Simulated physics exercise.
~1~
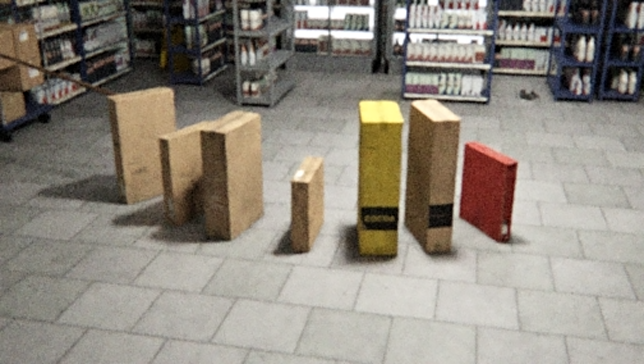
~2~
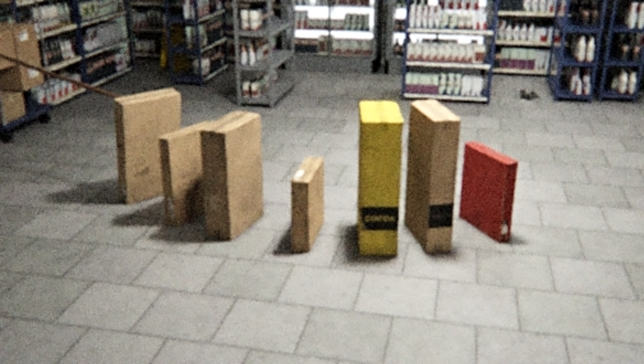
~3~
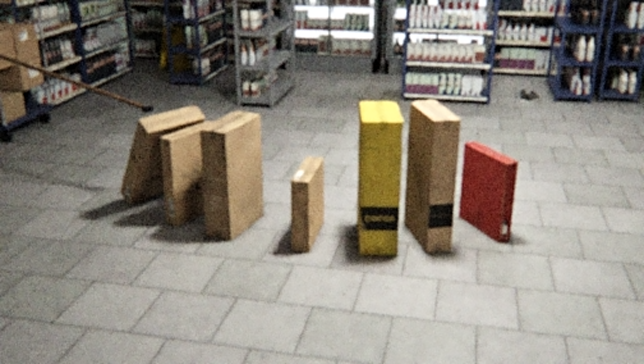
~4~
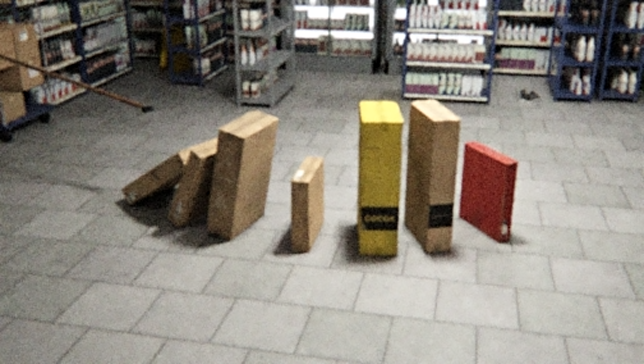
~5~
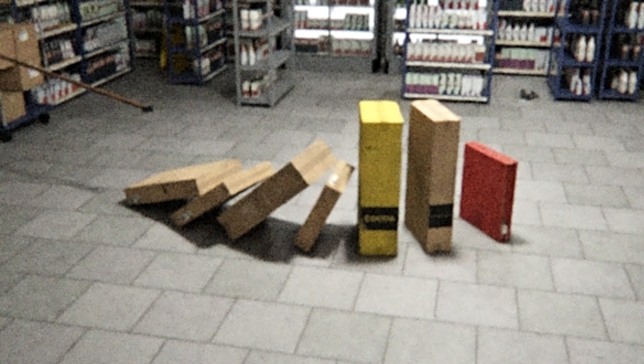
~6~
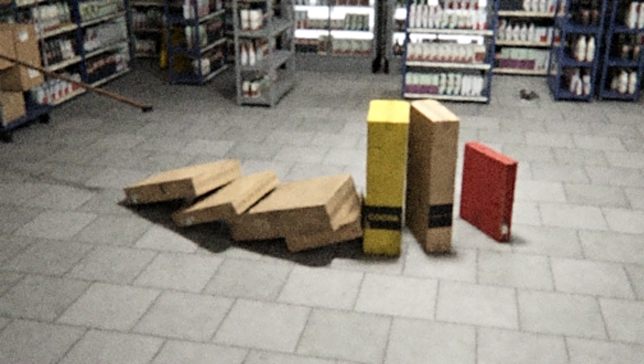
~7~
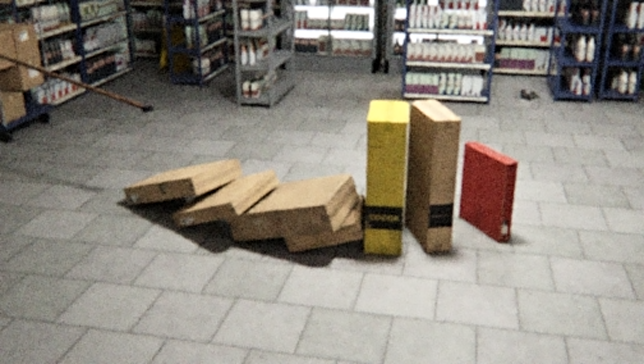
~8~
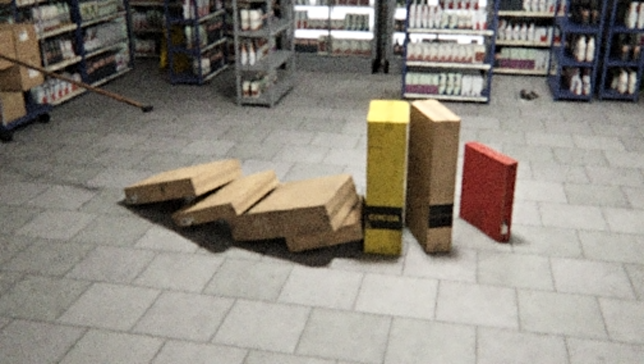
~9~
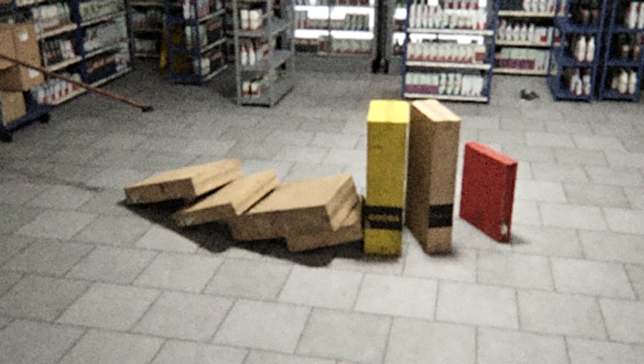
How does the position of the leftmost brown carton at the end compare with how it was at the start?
At the start it stands upright on its end, but by the end it has toppled to the right and lies on its side, resting against the next fallen carton.
